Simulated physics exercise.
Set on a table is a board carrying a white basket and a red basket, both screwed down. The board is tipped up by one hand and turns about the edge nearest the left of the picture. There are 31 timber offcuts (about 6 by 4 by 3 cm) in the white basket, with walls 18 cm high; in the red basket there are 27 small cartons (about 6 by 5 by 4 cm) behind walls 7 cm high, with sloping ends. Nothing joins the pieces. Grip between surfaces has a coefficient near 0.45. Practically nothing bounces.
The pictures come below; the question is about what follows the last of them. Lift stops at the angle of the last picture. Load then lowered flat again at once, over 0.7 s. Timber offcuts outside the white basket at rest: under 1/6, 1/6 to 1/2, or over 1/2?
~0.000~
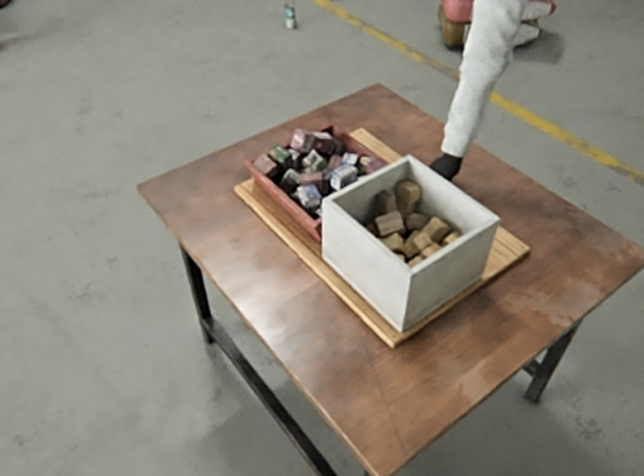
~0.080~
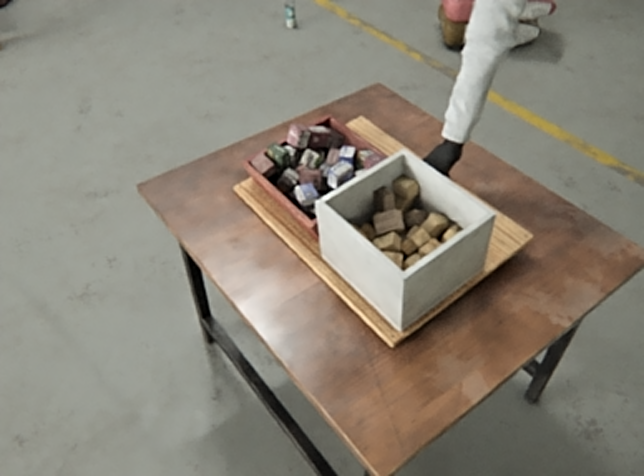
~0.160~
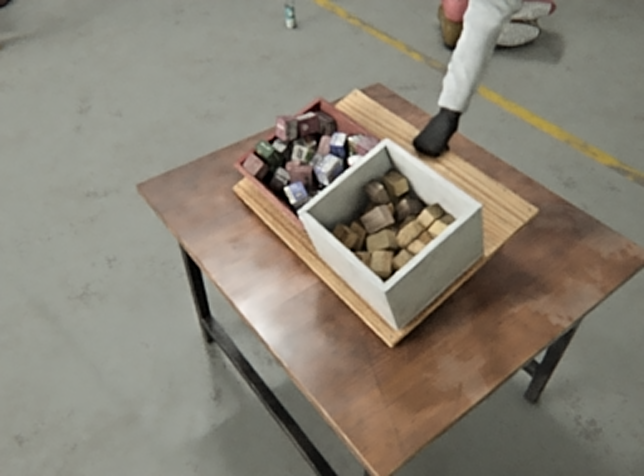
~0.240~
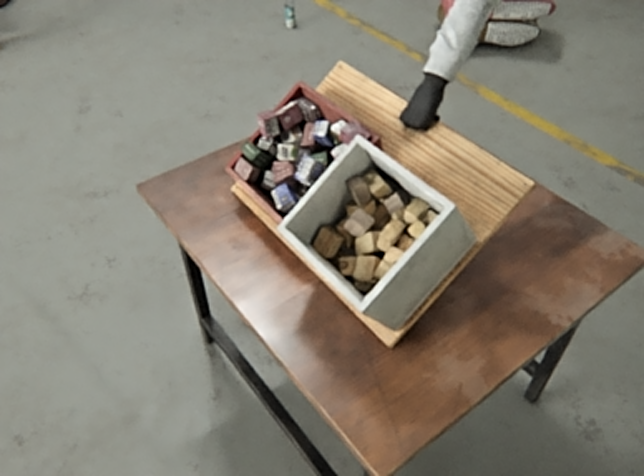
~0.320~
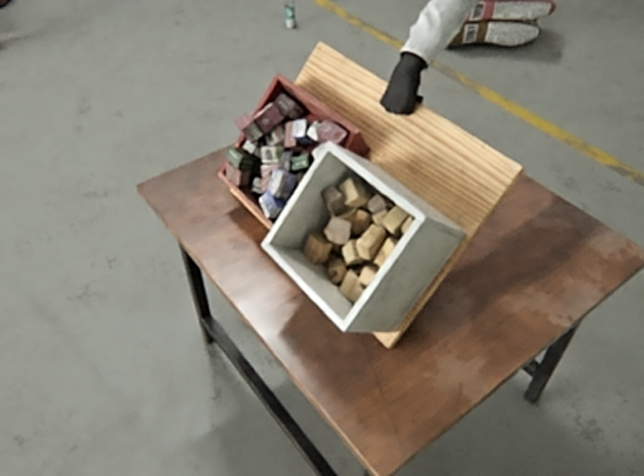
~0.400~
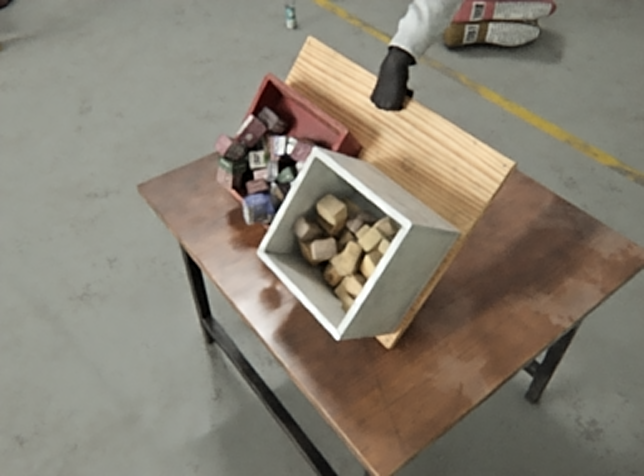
Under 1/6.
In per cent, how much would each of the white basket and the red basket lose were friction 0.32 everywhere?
Then the white basket sheds 0 per cent, while the red basket sheds 50 per cent.
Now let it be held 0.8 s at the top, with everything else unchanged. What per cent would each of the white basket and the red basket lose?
White basket 0%, red basket 40%.
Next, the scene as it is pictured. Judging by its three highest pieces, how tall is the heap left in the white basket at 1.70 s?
Near 12 centimetres, I'd say.
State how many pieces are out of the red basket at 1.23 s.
Red basket: Roughly 8 out by then.
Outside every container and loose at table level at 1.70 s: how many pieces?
About 6.
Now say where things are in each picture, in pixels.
In the first frame (places track the rim corner closest to us here, unless another is named), white basket (414, 271); red basket (by its farthest rim corner) (332, 124); tipped 0°; all still inside.
The second frame shows white basket (406, 274); red basket (329, 116); tipped 6°.
The third frame shows white basket (387, 286); red basket (318, 99); tipped 19°.
The fourth frame shows white basket (364, 305); tipped 34°.
The fifth frame shows white basket (346, 324); tipped 47°.
The sixth frame shows white basket (339, 332); tipped 53°; all still inside.
After 0.61 s, tilt 42°; the white basket has all 31 and the red basket is down by 8 of 27.
After 0.87 s, tilt 13°; the white basket has all 31 and the red basket is down by 9 of 27.
After 1.23 s, tilt 0°; the white basket has all 31 and the red basket is down by 9 of 27.
Outcome (at 1.70 s), the white basket has all 31 and the red basket is down by 9 of 27. Asked share, 0 of 31, 0 per cent.
